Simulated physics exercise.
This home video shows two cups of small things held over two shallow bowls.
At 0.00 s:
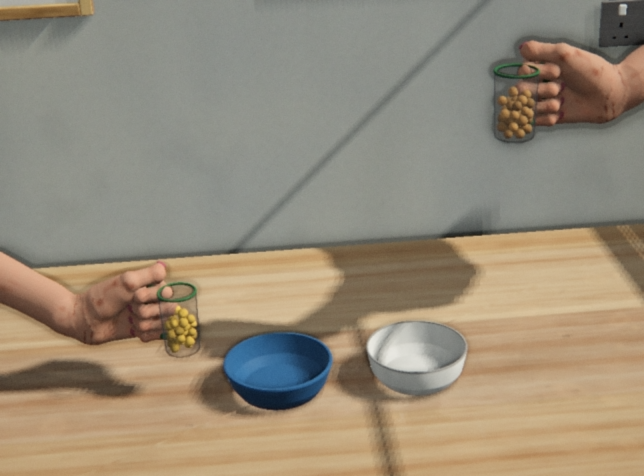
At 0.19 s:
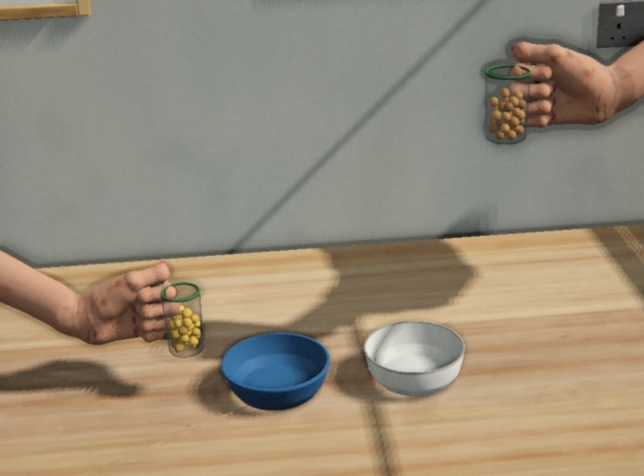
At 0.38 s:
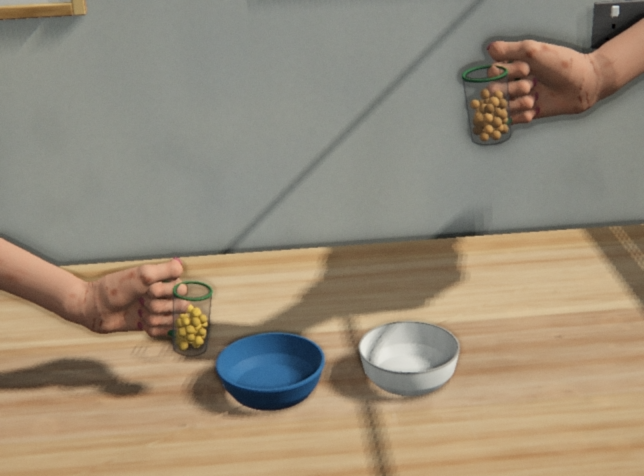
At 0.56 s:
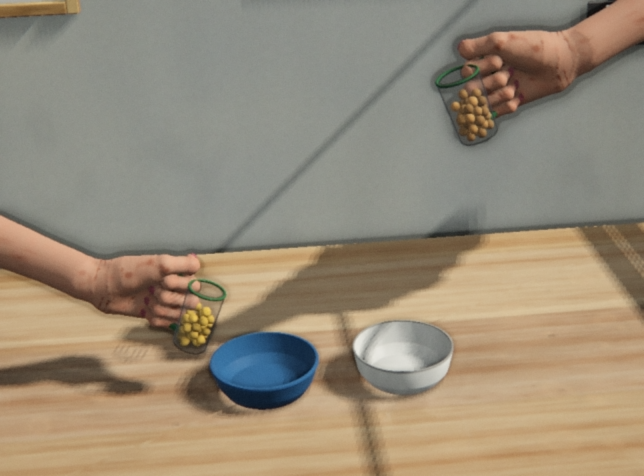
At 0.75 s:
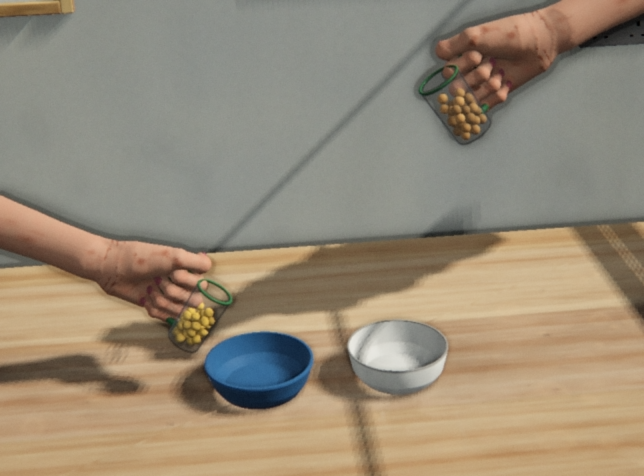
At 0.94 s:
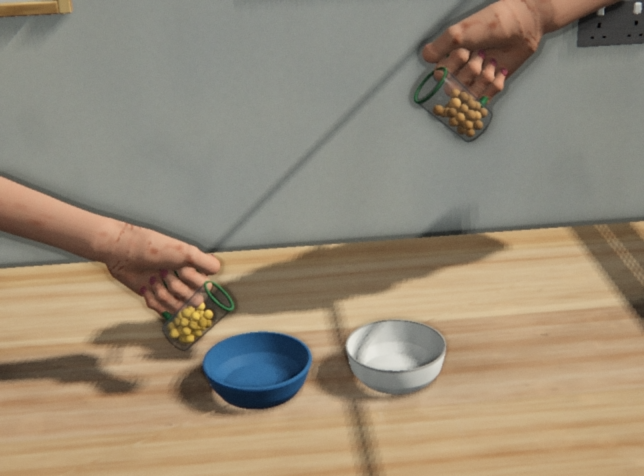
Two hands, one at the left just above a wooden table and one high at the upper right before a grey wall, each hold a clear green-rimmed cup of small round yellowish things, seen from slightly above. A blue bowl and a white bowl sit empty side by side below. Both hands tilt their cups leftward together while the view drifts slightly right.
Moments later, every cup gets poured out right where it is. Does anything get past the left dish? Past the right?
Left dish: Nothing gets past, right dish: Some pieces get past.
By 1.21 s, left, every one still in the cup; right, every one still in the cup.
By 1.55 s, left, every one still in the cup; right, every one still in the cup.
By 1.91 s, left, the larger part still in the cup, about a tenth in the dish, about a tenth in the air; right, roughly half still in the cup, just a few in the dish, roughly half in the air.
When it is over (3.2 s), left, every one in the dish, not one outside the dish; right, the larger part in the dish, about a tenth outside the dish.
